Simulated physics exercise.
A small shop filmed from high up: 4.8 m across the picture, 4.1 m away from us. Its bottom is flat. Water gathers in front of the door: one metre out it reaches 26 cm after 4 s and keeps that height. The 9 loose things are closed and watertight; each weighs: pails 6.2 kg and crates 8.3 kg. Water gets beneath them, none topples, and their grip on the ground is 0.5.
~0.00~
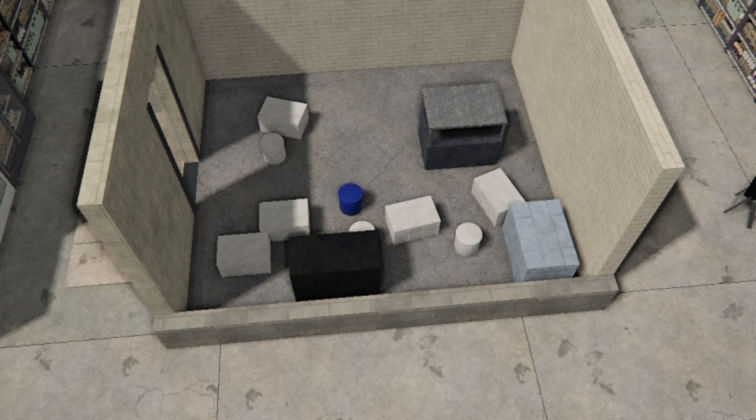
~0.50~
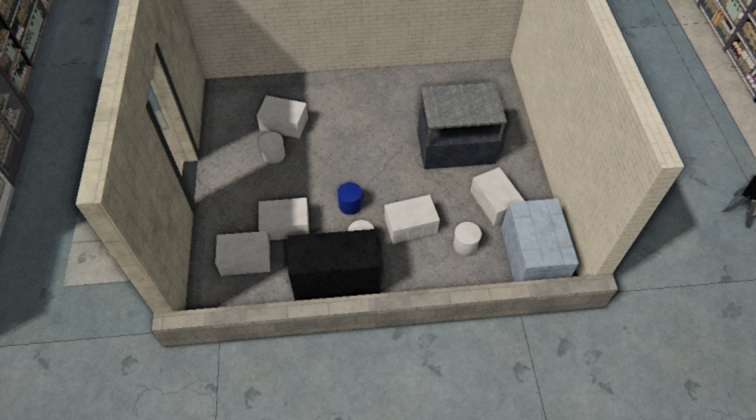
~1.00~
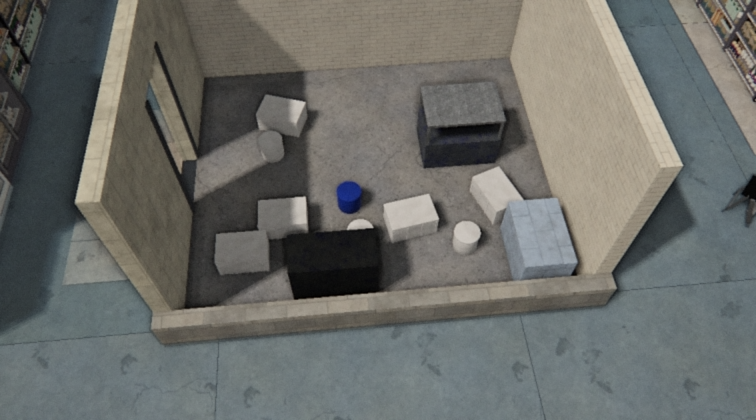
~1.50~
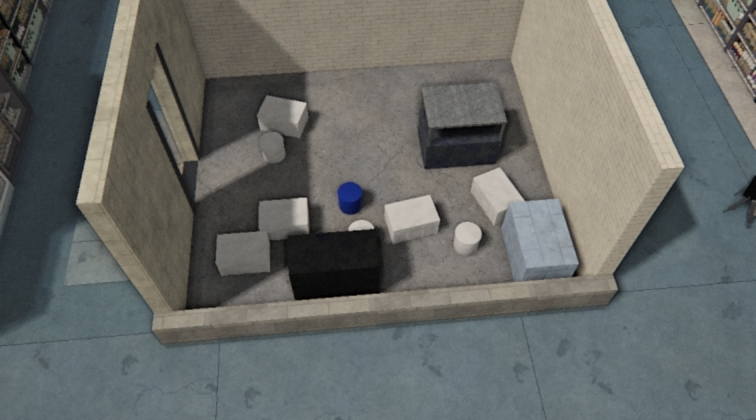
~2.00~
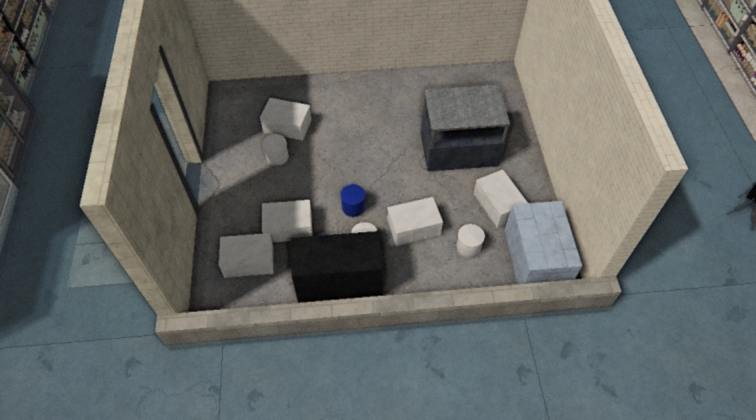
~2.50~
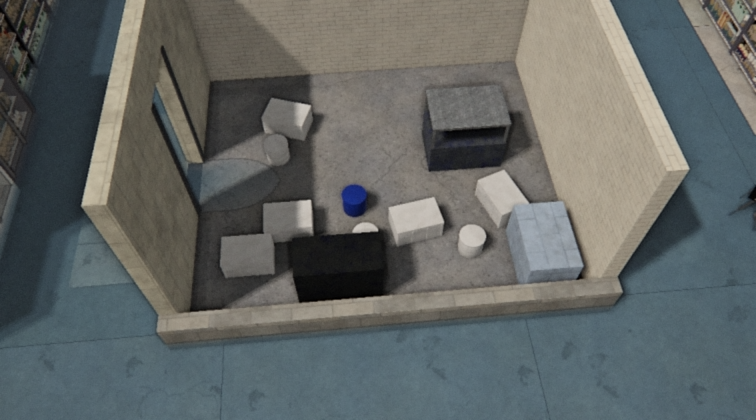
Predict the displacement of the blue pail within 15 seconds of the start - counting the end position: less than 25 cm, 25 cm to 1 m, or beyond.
Blue pail travels far.
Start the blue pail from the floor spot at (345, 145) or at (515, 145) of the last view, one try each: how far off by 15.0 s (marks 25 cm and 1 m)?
In turn: It ends far away; it gets carried off.
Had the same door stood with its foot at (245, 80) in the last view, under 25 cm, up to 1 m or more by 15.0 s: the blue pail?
Then the blue pail travels far.
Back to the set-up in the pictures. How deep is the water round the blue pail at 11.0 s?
About 14 cm.
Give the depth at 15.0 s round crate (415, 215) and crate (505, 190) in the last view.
Roughly 13 and 14 cm.
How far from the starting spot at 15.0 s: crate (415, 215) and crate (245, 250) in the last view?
In that order: 60 cm, 50 cm.
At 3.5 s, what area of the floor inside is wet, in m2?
About 3.0 m2.
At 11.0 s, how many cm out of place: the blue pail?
About 200 cm.
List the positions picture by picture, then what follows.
In the first frame, the blue pail at (350, 193), on the bottom; water covers 0.0 m2; 0 of 9 have shifted.
In the second frame, the blue pail at (350, 192) rests on the ground; 0.0 m2 under water; 0 of 9 have shifted.
In the third frame, the blue pail at (349, 191), on the bottom; water covers 0.0 m2; 0 of 9 have shifted.
In the fourth frame, the blue pail at (350, 192) rests on the ground; 0.0 m2 under water; 0 of 9 have shifted.
In the fifth frame, the blue pail at (353, 194) rests on the ground; 0.1 m2 under water; 0 of 9 have shifted.
In the sixth frame, the blue pail at (354, 194) rests on the ground; 0.7 m2 under water; 0 of 9 have shifted.
After 3.5 s the blue pail is near (354, 194), 0.0 m from its start, aground; 0 afloat.
After 6.8 s the blue pail is near (491, 186), 1.8 m from its start, aground; 3 afloat.
After 11.0 s the blue pail is near (512, 187), 2.0 m from its start, afloat; 8 afloat.
After 15.0 s the blue pail is near (494, 189), 1.8 m from its start, afloat; 9 afloat.
